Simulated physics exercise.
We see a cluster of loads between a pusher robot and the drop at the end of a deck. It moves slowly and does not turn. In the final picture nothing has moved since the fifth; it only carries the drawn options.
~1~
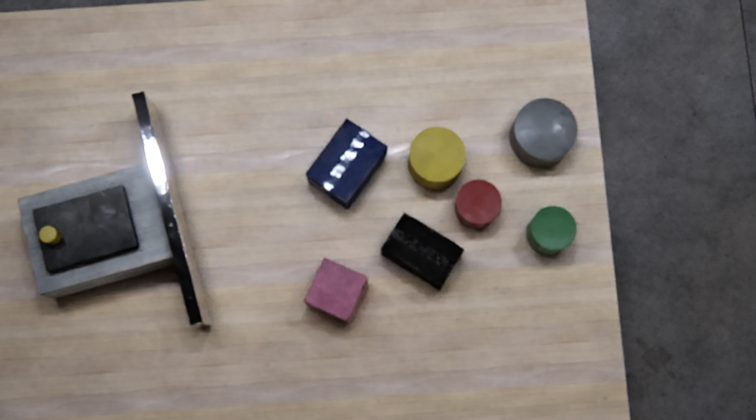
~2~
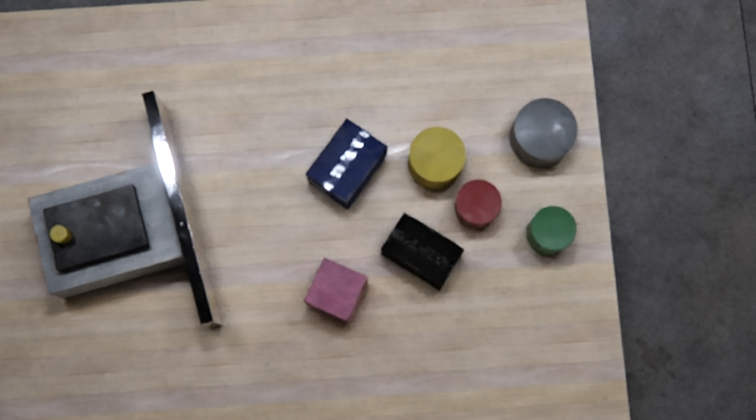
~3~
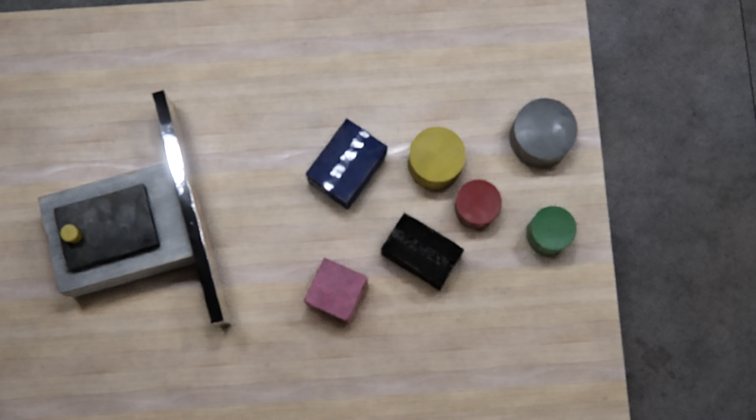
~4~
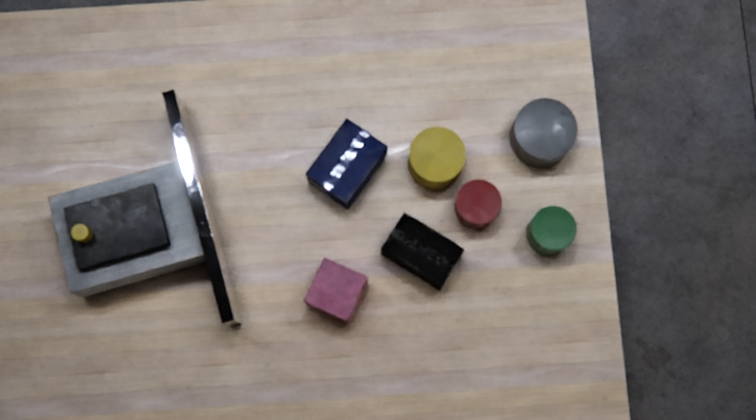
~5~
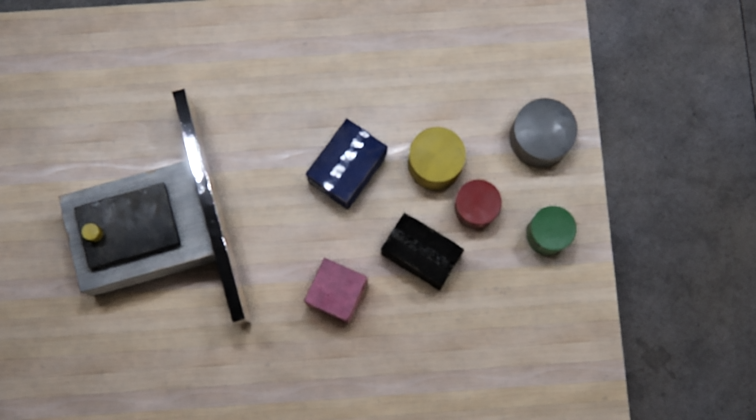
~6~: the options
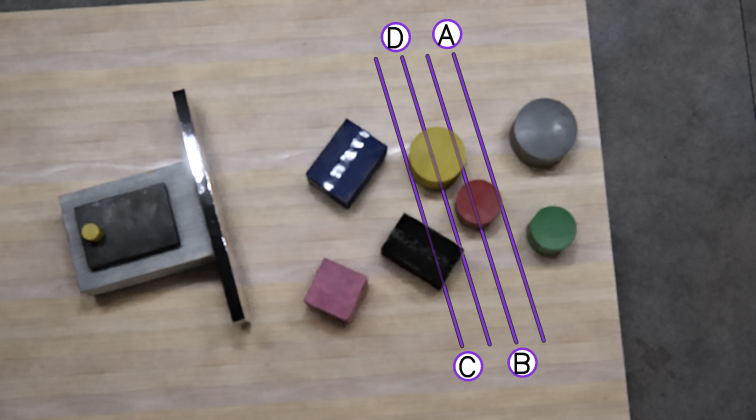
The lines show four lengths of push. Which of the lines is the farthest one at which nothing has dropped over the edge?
Up to line B.
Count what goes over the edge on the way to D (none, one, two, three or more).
The count is none.
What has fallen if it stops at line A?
It is the grey canister.
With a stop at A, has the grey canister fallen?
Yes.
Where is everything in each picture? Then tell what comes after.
In the first frame, pink crate (336, 291); robot (93, 227); grey canister (543, 134).
In the second frame, robot (103, 226); blue parcel (347, 165).
In the third frame, robot (113, 225); green pail (551, 231).
In the fourth frame, robot (124, 225); pink crate (336, 291).
In the fifth frame, robot (135, 224); yellow canister (436, 159); blue parcel (347, 165); black box (422, 252).
On the marked copy, A at (498, 193); B at (471, 195); C at (418, 198); D at (445, 197).
With B. Early on, robot (229, 218); pink crate (365, 279); grey canister (543, 134).
Further on, robot (324, 212); red pail (500, 188); black box (481, 226).
At the end, robot (398, 207); grey canister (591, 120); green pail (576, 233); nothing has fallen.
As for the rest, A drops the grey canister; C is safe but short; D is safe but short.
